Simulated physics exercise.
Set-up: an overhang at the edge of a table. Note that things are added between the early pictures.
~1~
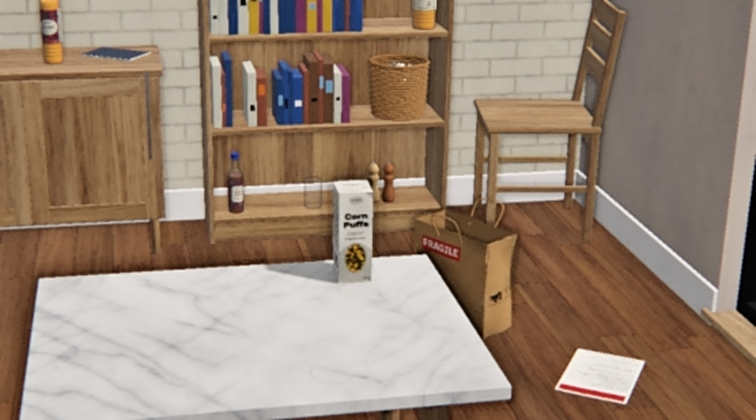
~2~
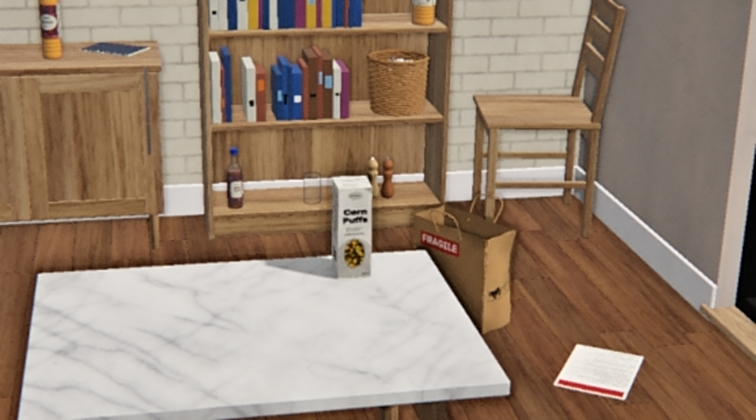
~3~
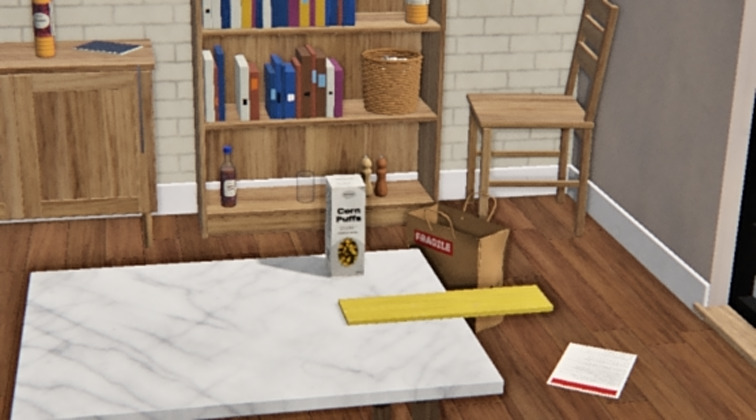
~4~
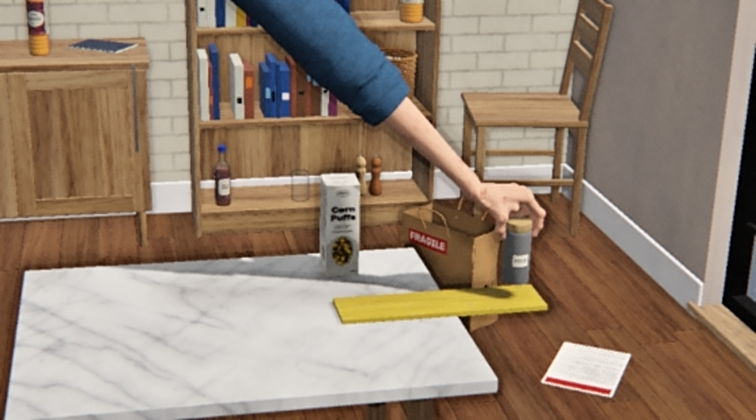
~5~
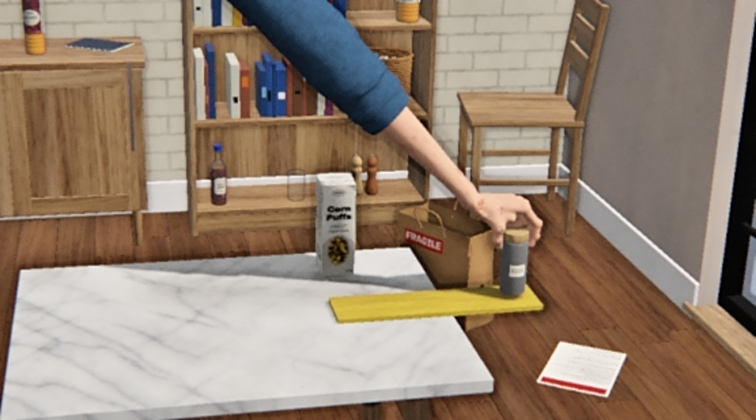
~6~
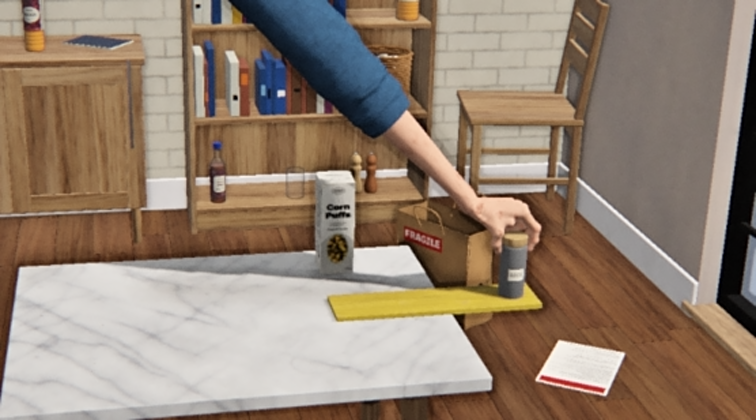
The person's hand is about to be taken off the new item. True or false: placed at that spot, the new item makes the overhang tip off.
True.
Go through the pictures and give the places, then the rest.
The last thing is not in view yet, in the first picture.
The last thing is not in view yet, in the second picture.
The last thing is not in view yet; yellow board (445, 305), in the third picture.
On its way; grey shaker (517, 251); yellow board (440, 304), in the fourth picture.
On its way; grey shaker (514, 261); yellow board (435, 304), in the fifth picture.
In place under the hand; grey shaker (513, 265); yellow board (434, 302), in the sixth picture.
Then, 0.70 s later than the last frame, grey shaker and yellow board now down on the floor or falling.
Then, 0.90 s later than the last frame, things are still on the move.
When it is over, down on the floor or falling, grey shaker and yellow board; white carton as before. The board goes over.
